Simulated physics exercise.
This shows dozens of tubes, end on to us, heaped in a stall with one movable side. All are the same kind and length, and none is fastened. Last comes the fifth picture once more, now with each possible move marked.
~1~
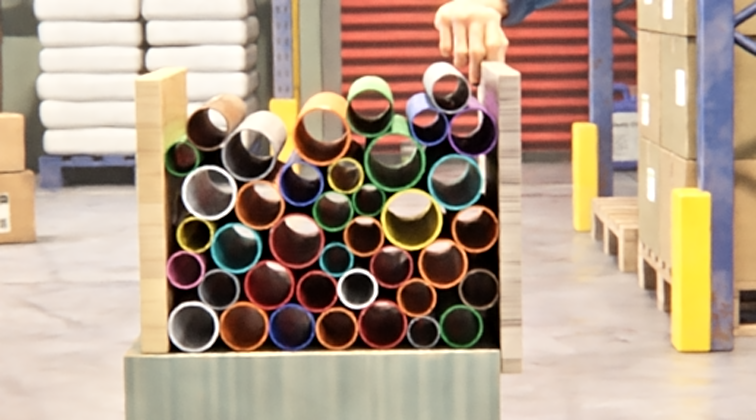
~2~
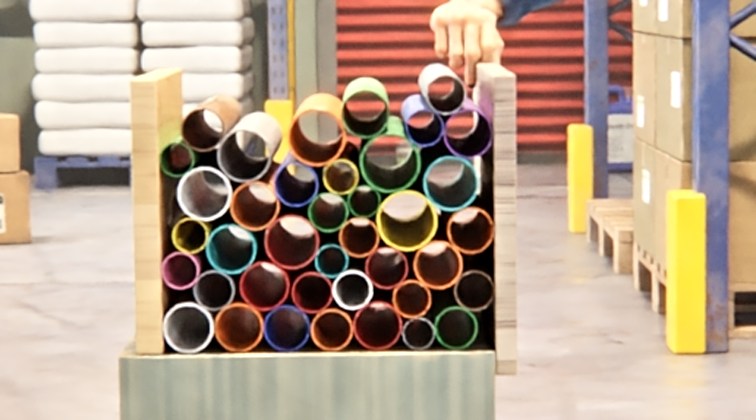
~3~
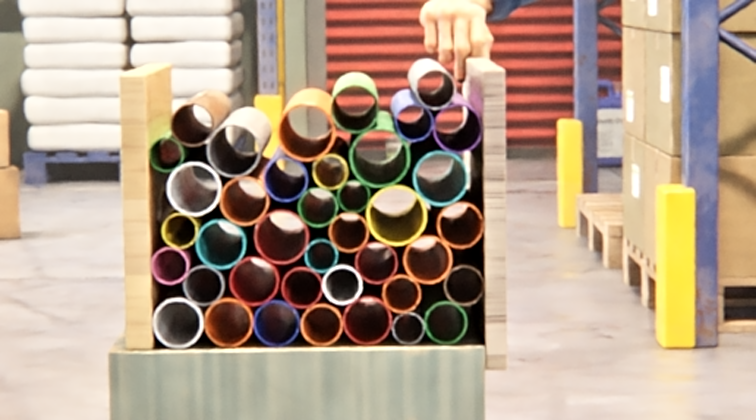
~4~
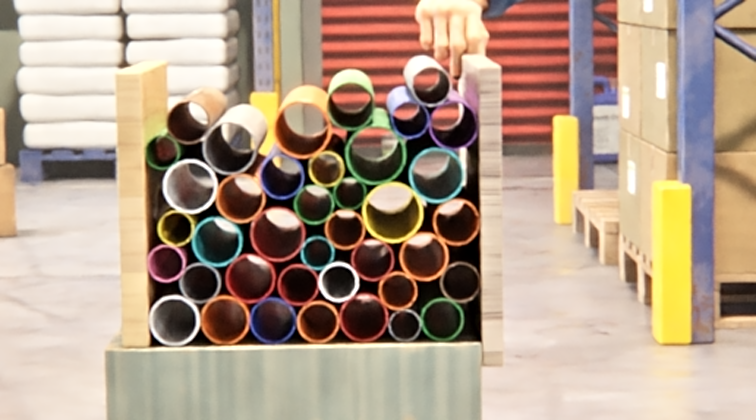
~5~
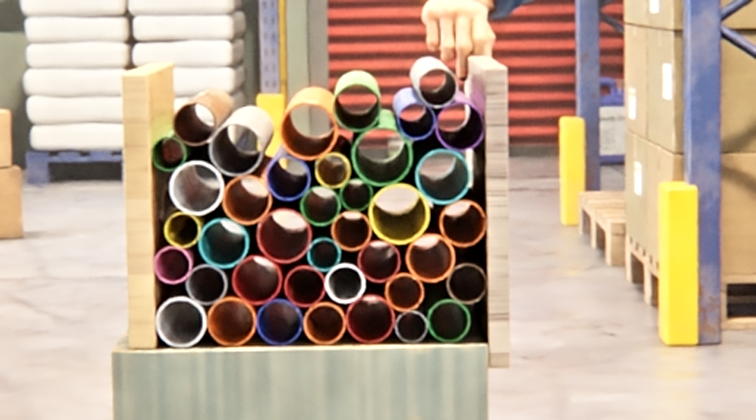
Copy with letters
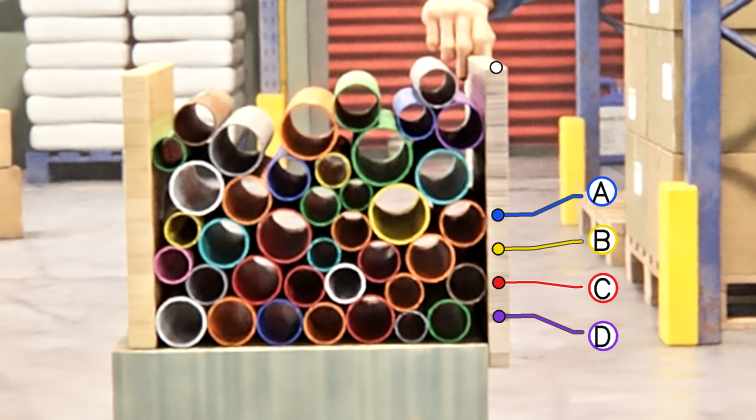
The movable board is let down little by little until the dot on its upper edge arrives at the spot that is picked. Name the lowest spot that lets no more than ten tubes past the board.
Slide it to C.
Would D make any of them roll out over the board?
At D: Yes.
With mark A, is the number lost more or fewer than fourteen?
Fewer than fourteen.
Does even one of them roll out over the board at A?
Yes, at A.
On the marked copy, A at (498, 215); B at (498, 249); C at (498, 283); D at (499, 316); the white dot at (496, 67).
Taking C. A third of the way, top of the board (486, 160).
Two thirds of the way, top of the board (487, 262).
When it is over, top of the board (487, 282), about five out over the board.
As for the rest, A two out over the board; B two out over the board; D more than ten out over the board.
